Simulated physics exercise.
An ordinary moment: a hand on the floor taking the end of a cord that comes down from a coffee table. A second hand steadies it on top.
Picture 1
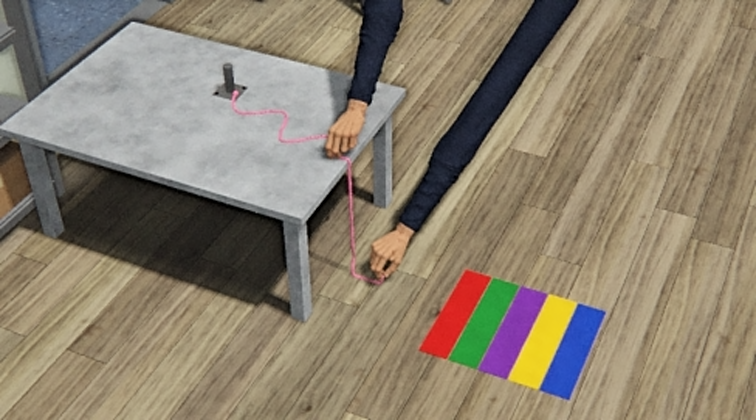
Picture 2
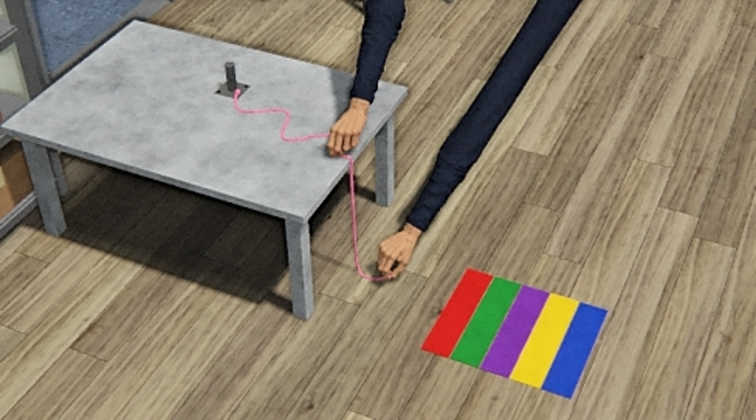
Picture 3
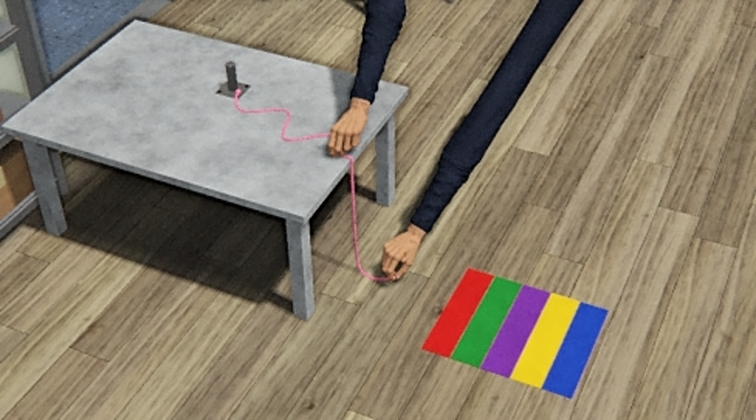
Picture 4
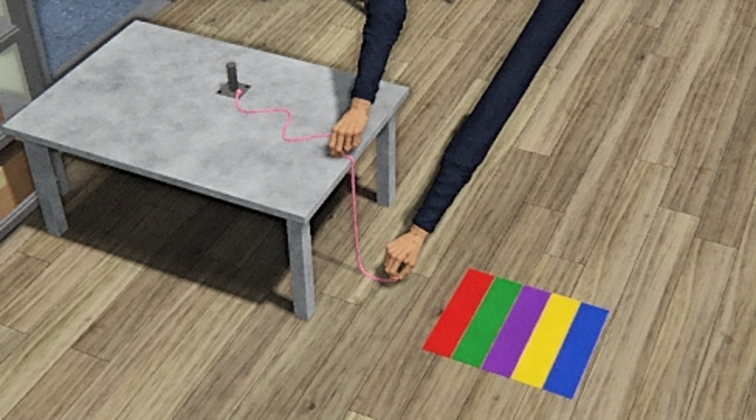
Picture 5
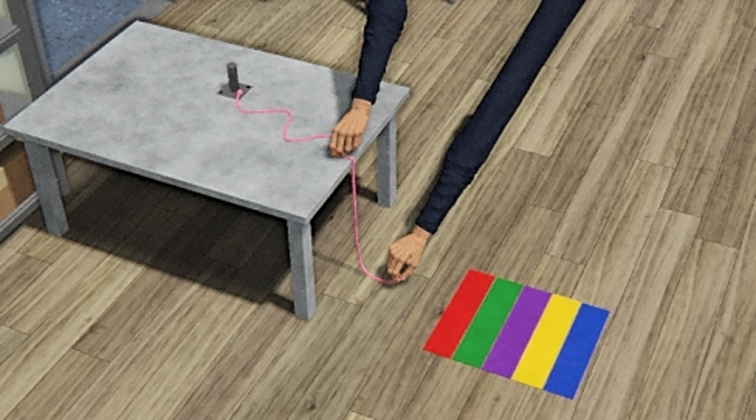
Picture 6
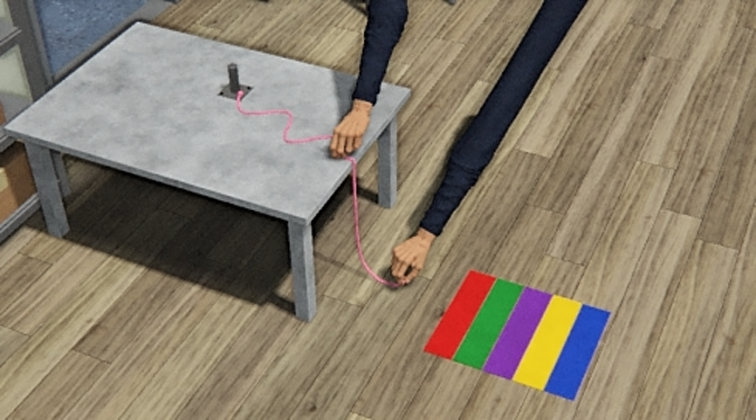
In this clip, one hand rests on a pink cord on a gray coffee table while another, on the wooden floor, holds the cord's hanging end and shifts it slightly right, near a panel of five colored stripes.
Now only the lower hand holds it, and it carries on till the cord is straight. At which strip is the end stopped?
It halts on the yellow strip.
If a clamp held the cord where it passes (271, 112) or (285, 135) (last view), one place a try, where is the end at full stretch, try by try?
The places are (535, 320) and (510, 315).
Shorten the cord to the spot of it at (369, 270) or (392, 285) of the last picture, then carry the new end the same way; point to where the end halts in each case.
About (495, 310) and (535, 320).
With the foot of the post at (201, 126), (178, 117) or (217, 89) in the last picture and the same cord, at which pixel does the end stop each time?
About (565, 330), (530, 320) and (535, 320).
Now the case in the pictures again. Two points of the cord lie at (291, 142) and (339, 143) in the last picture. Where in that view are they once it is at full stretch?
About (344, 141), and the other about (387, 174).
Soon after, end near (499, 311); over green.
After that, end near (536, 323); over purple.
At the stop, end near (558, 330); over yellow. Over yellow.
